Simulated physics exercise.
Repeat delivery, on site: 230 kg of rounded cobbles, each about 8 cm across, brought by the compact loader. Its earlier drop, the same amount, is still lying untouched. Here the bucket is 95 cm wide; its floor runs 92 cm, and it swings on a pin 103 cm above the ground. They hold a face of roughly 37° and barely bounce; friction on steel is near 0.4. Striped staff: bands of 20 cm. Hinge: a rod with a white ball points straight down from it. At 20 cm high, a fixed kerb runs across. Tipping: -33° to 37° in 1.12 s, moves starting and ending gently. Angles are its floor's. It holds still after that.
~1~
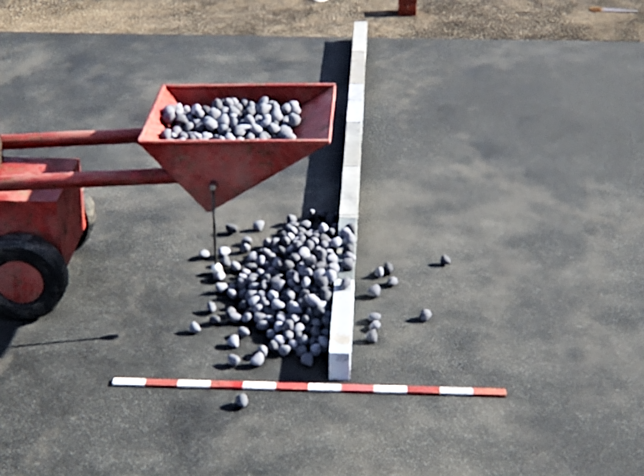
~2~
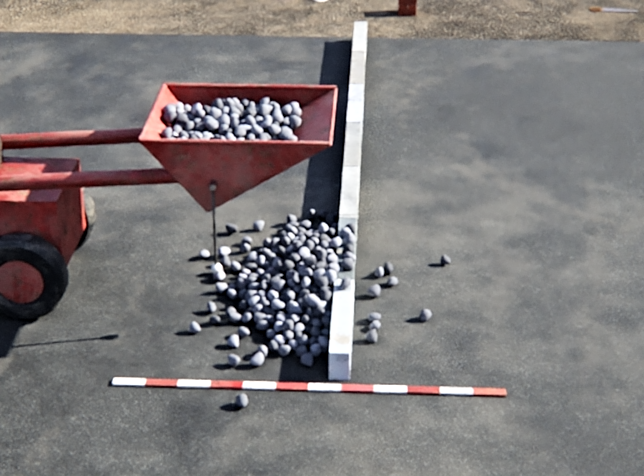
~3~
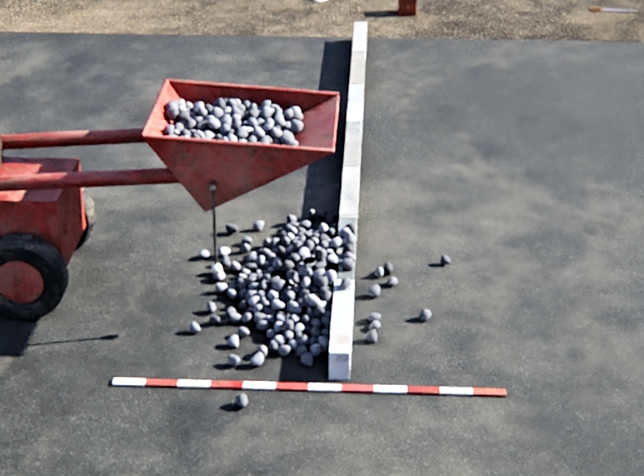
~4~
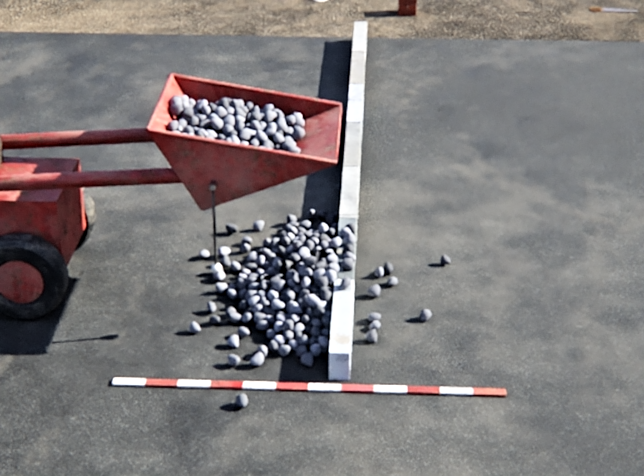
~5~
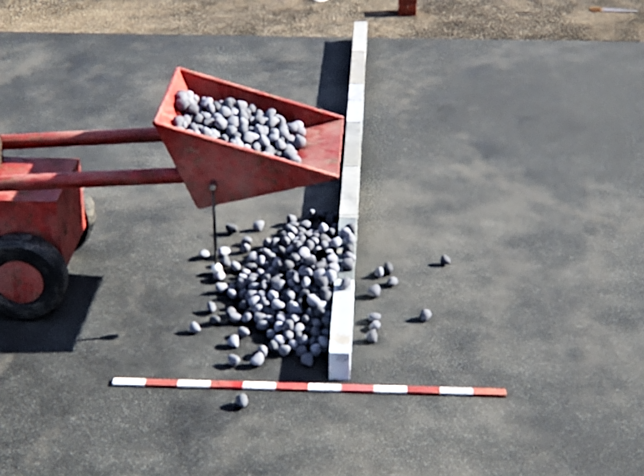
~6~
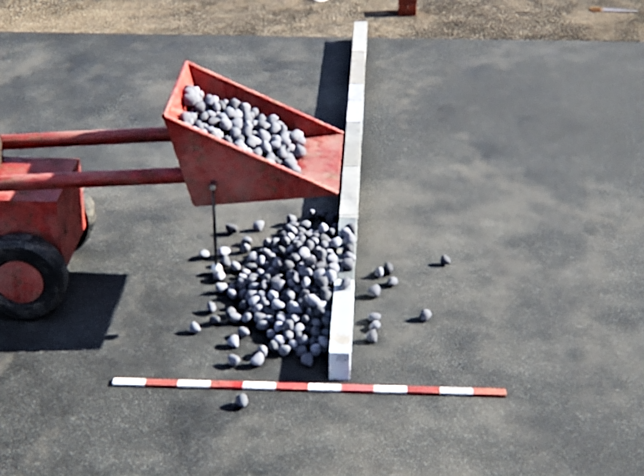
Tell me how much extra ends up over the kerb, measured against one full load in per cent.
The extra comes to about 57 percent of a load.
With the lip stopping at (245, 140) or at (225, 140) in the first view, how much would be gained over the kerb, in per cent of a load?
Near 0 in a hundred first, near 0 in a hundred second.
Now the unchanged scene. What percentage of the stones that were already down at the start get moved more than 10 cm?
Estimate: 5 %, roughly.
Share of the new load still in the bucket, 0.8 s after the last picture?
75 %.
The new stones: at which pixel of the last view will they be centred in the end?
In the last view, about pixel (369, 281).
Then, 0.4 s after the last picture the floor is at 26°; in per cent of one load, 100 in the bucket, 97 on this side of the kerb, 3 over the kerb; the foremost stones are at (394, 291).
Then, 0.8 s after the last picture the floor is at 37°; in per cent of one load, 76 in the bucket, 121 on this side of the kerb, 3 over the kerb; the foremost stones are at (394, 291).
Then, 1.1 s after the last picture the floor is at 37°; in per cent of one load, 20 in the bucket, 149 on this side of the kerb, 31 over the kerb; the foremost stones are at (434, 290).
Then, 3.6 s after the last picture the floor is at 37°; in per cent of one load, 0 in the bucket, 141 on this side of the kerb, 59 over the kerb; the foremost stones are at (545, 265). Net gain over the kerb, 57.
